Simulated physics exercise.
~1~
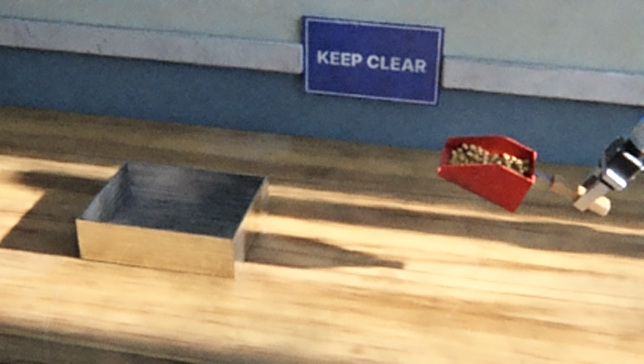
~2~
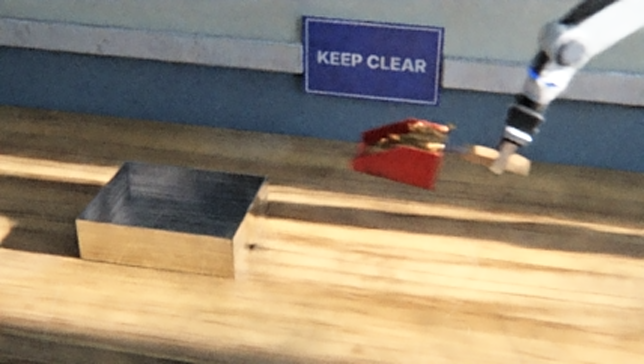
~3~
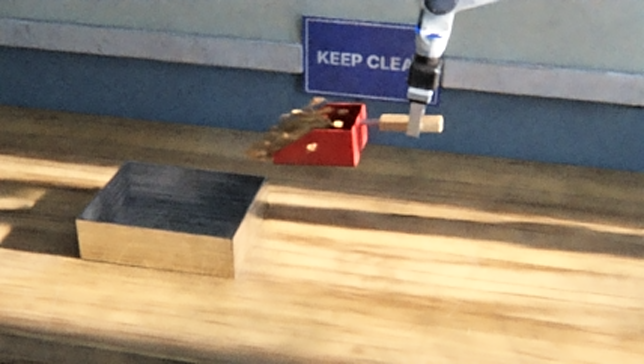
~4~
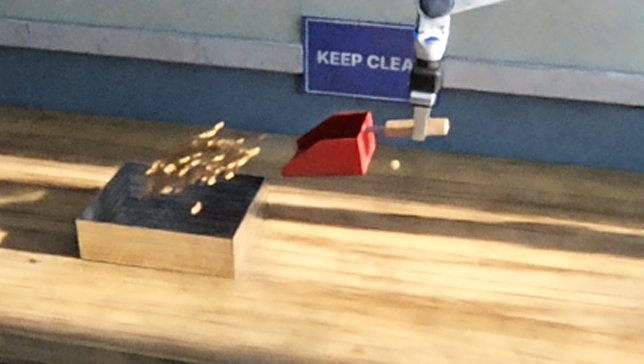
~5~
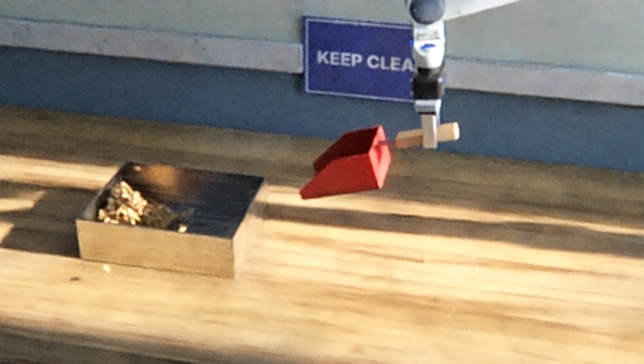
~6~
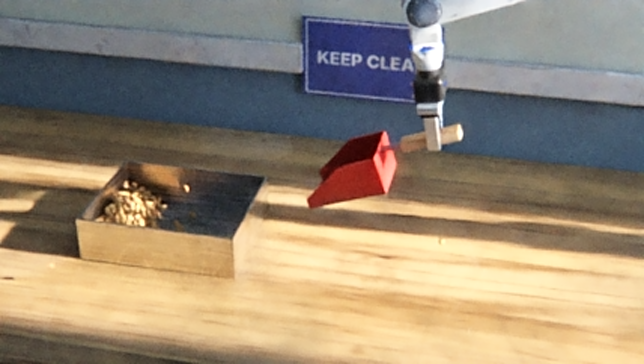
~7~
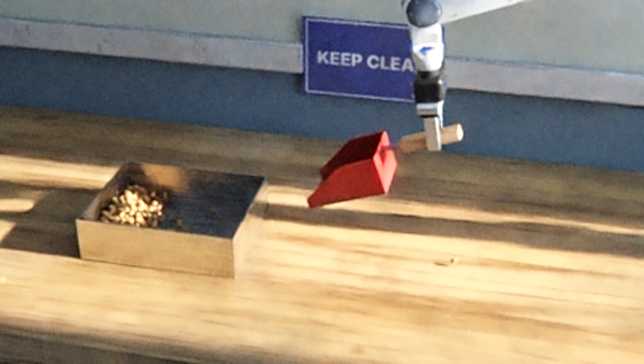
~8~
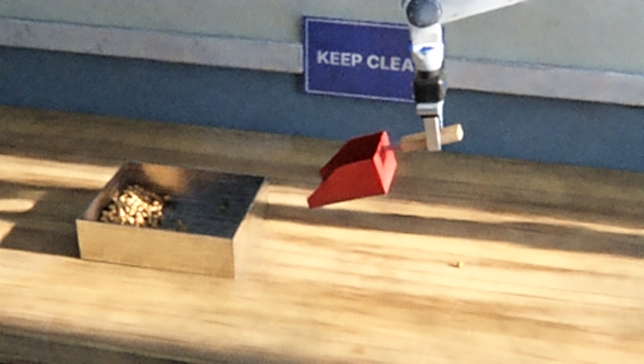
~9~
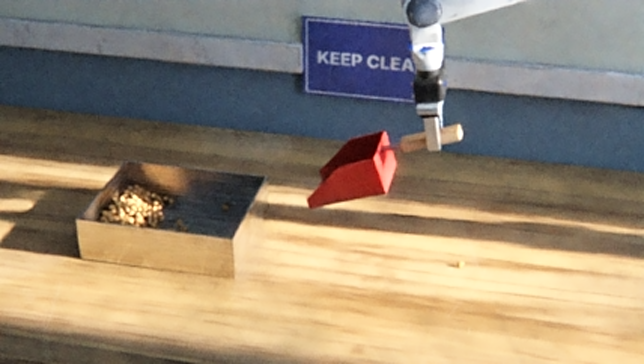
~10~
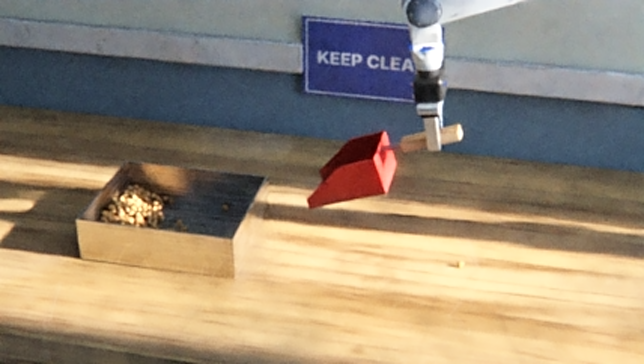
On a sunlit wooden bench, a robot arm swings a red scoop left, flinging beans into an open box, then holds still.
